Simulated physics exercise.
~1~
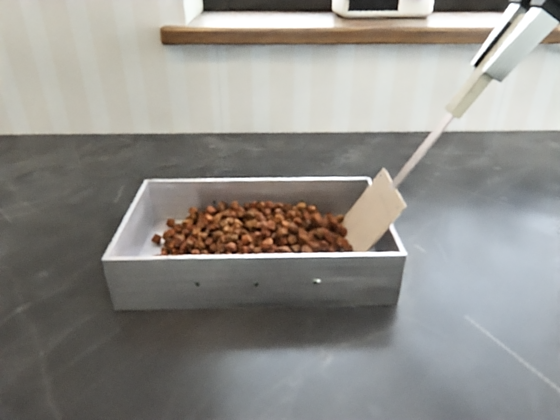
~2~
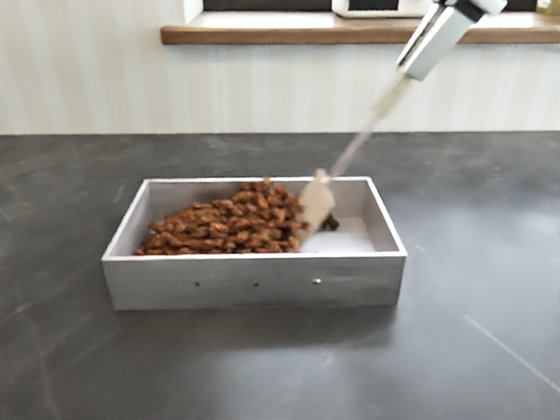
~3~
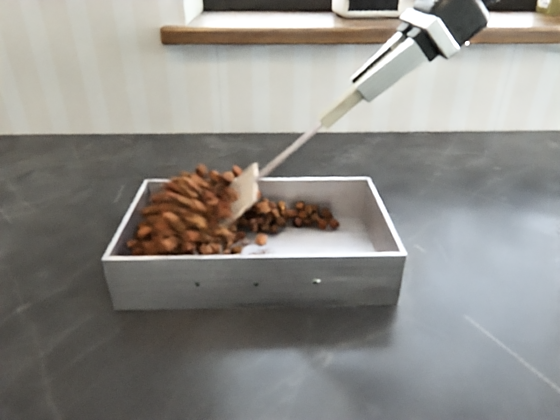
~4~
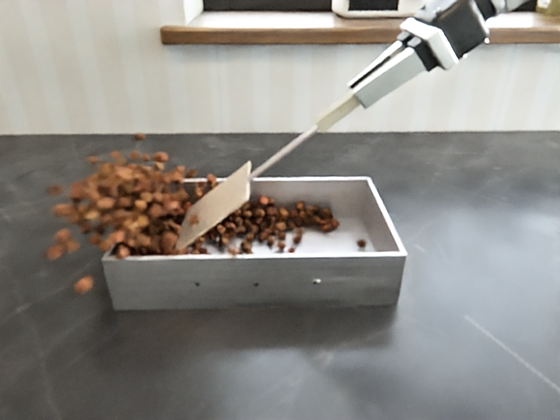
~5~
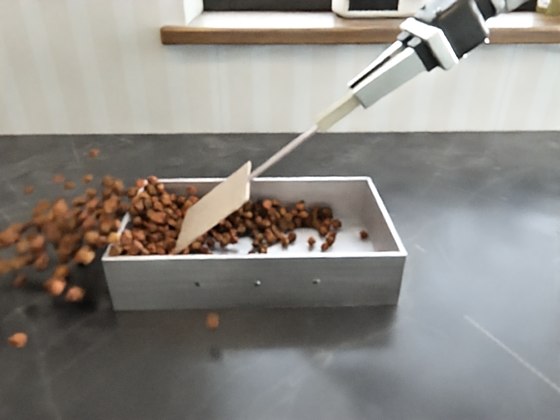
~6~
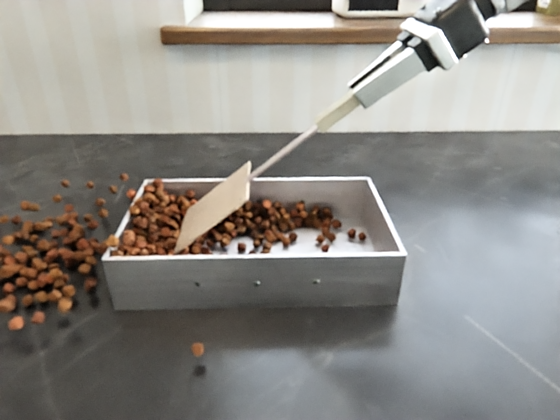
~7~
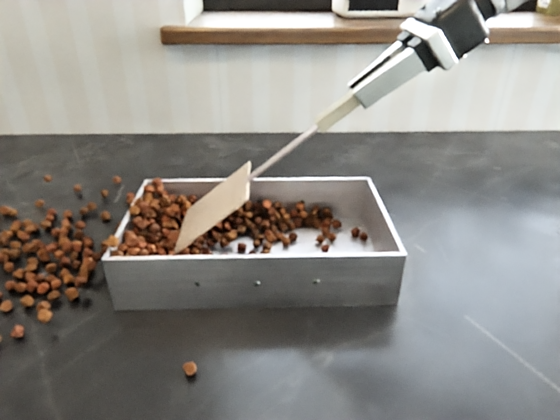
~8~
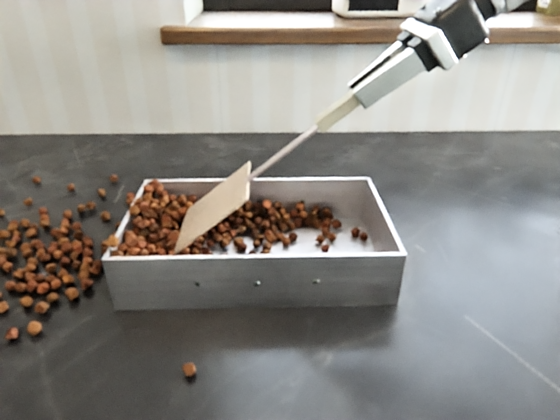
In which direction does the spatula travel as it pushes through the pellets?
The spatula travels to the left, going from the right end of the tray toward the left end.
